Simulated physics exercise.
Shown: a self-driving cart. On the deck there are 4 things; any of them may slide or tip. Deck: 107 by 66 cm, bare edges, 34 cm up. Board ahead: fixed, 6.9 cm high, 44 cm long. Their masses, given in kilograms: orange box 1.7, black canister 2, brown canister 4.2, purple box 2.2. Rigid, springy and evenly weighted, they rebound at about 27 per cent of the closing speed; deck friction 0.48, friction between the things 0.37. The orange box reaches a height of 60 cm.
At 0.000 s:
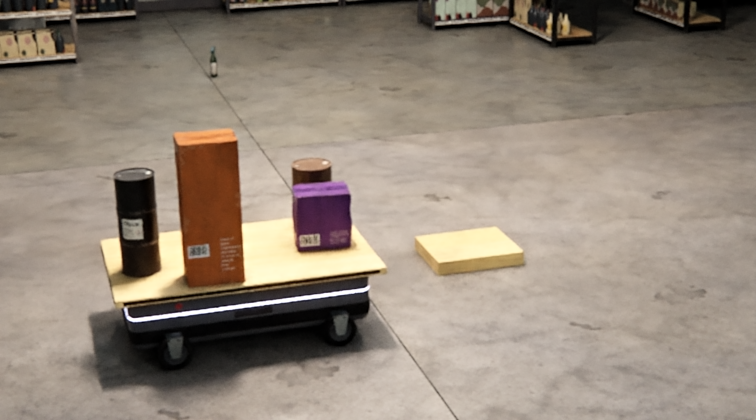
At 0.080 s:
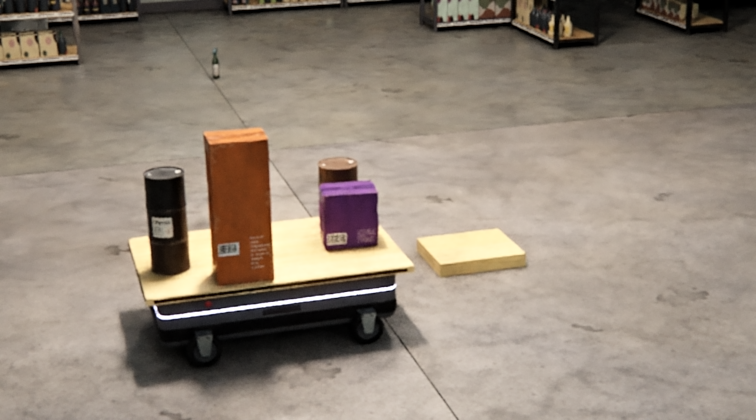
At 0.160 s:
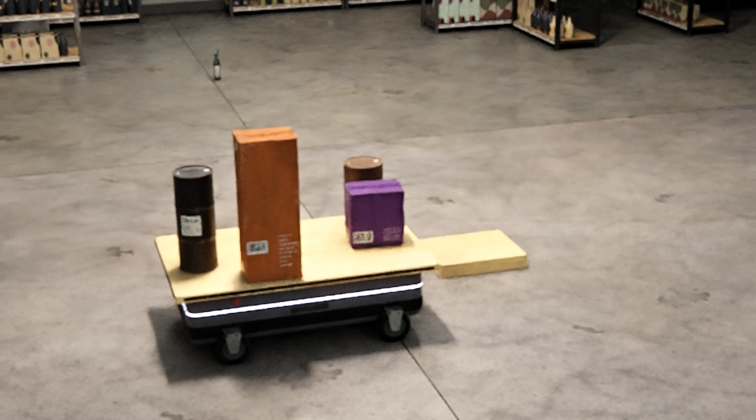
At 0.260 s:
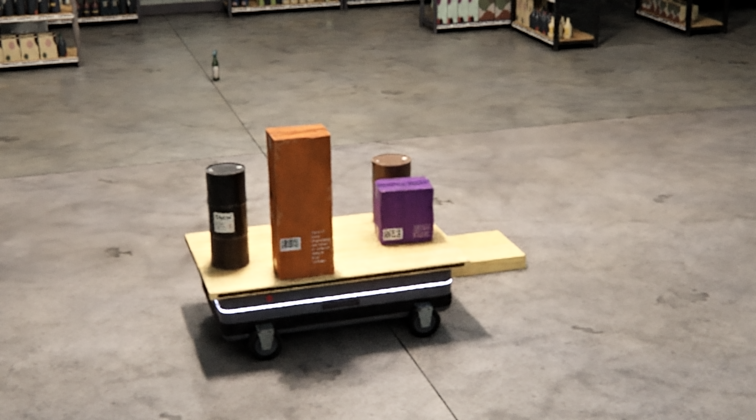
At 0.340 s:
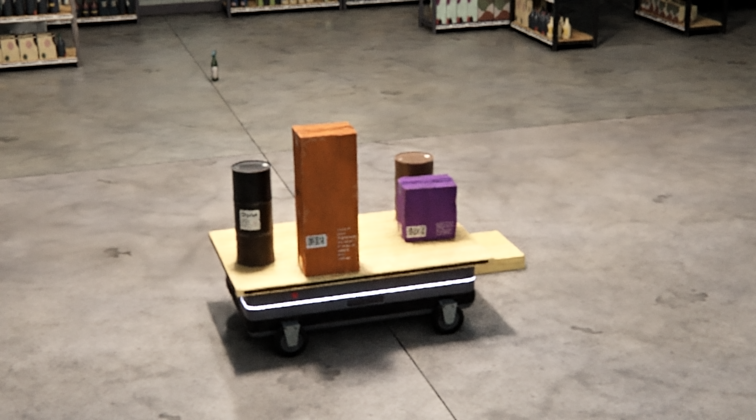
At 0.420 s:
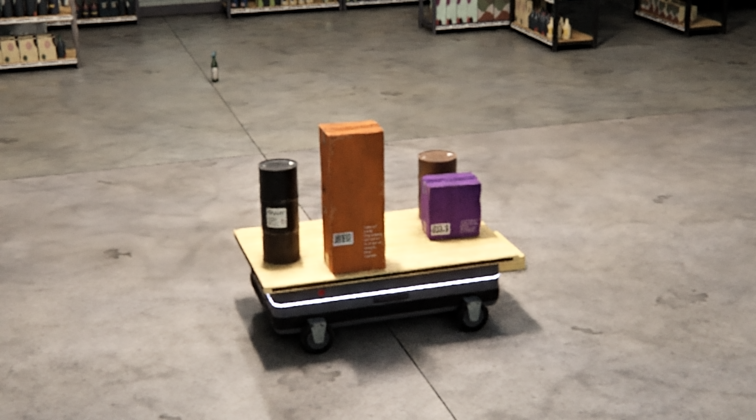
On a concrete warehouse floor with shelves behind, a low wheeled cart carrying an orange box, a purple box and two dark canisters rolls steadily rightward, gradually passing in front of a flat pale board, its load staying upright.
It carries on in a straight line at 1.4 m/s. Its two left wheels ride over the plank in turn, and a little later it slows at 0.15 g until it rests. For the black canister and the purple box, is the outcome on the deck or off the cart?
In the end the black canister leaves the vehicle; the purple box never leaves the vehicle.
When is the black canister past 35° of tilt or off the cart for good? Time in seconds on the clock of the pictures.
It happens at about 1.3 s.
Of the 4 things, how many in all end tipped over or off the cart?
That makes 2.
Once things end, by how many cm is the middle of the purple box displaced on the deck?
About 10 cm.
After 0.92 s, 129 cm covered; purple box 23° off upright near (609, 191); black canister 3° off upright near (437, 192); brown canister 41° off upright.
After 1.42 s, 199 cm covered; black canister 51° off upright near (587, 195); purple box moved 9 cm near (745, 177); brown canister on its side.
In the end (2.8 s), off the cart, black canister; toppled on the deck, brown canister; the other 2 under 10 cm from the start.
